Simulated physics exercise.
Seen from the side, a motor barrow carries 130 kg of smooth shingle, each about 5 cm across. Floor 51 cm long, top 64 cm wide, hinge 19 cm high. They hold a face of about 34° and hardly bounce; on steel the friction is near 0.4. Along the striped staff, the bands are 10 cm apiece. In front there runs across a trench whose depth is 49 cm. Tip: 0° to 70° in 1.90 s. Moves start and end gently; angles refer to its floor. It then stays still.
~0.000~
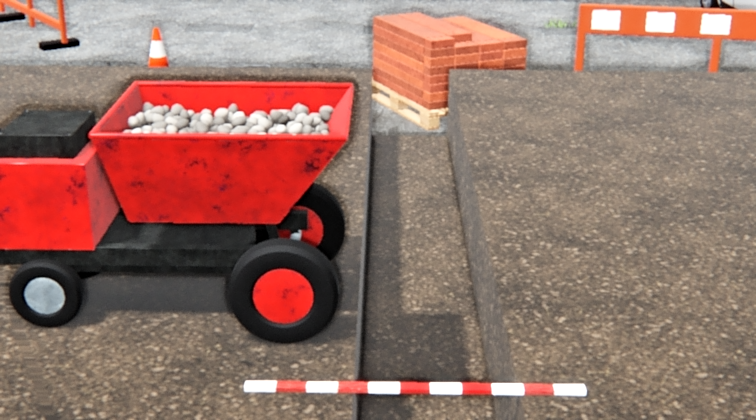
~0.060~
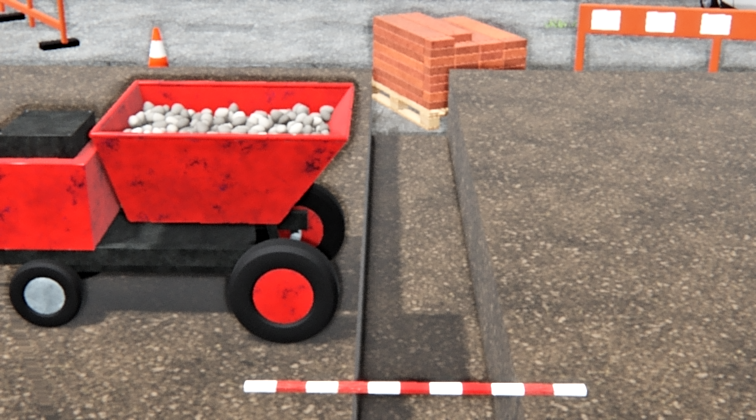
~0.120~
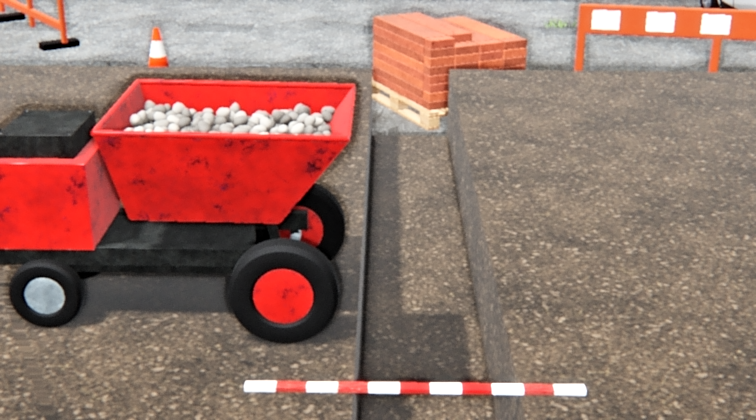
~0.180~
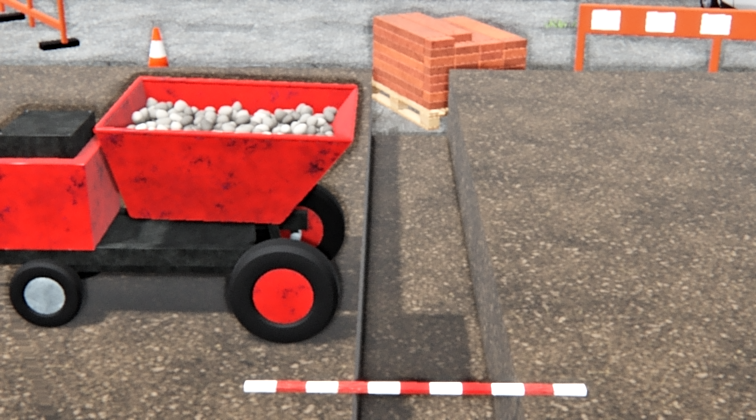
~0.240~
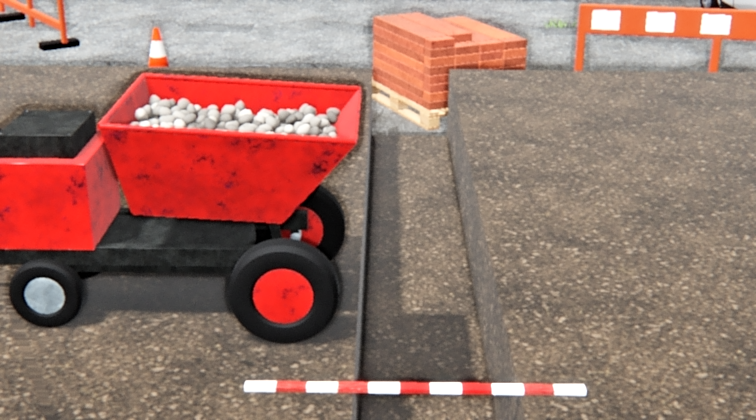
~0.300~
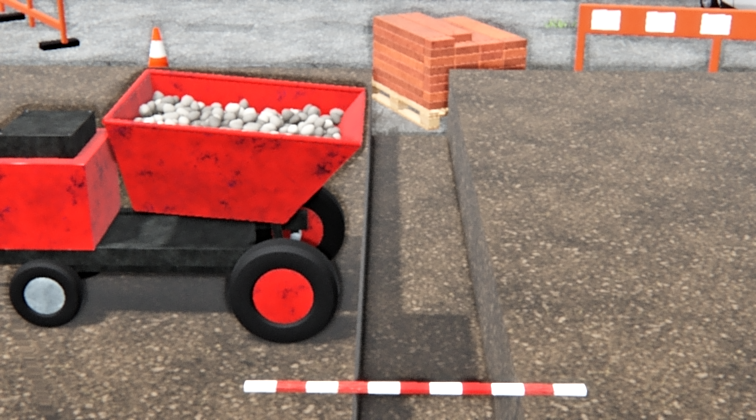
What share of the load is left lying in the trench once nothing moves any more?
About 62 per cent.
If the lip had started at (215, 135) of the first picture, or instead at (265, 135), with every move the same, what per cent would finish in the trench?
100 % and 100 %.
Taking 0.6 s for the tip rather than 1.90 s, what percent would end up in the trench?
About 40%.
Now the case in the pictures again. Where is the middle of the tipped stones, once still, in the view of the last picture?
Middle at around (479, 393), I'd say.
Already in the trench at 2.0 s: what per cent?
At that moment: Approx. 25 %.
After 1.4 s the floor is at 59°; 100 % in the skip; the foremost stones are at (471, 246).
After 2.0 s the floor is at 70°; 51 % in the skip, 24 % in the trench, 25 % past the trench; the foremost stones are at (630, 304).
After 2.3 s the floor is at 70°; 24 % in the skip, 38 % in the trench, 38 % past the trench; the foremost stones are at (700, 305).
After 4.3 s the floor is at 70°; 0 % in the skip, 62 % in the trench, 38 % past the trench; the foremost stones are at (721, 313).
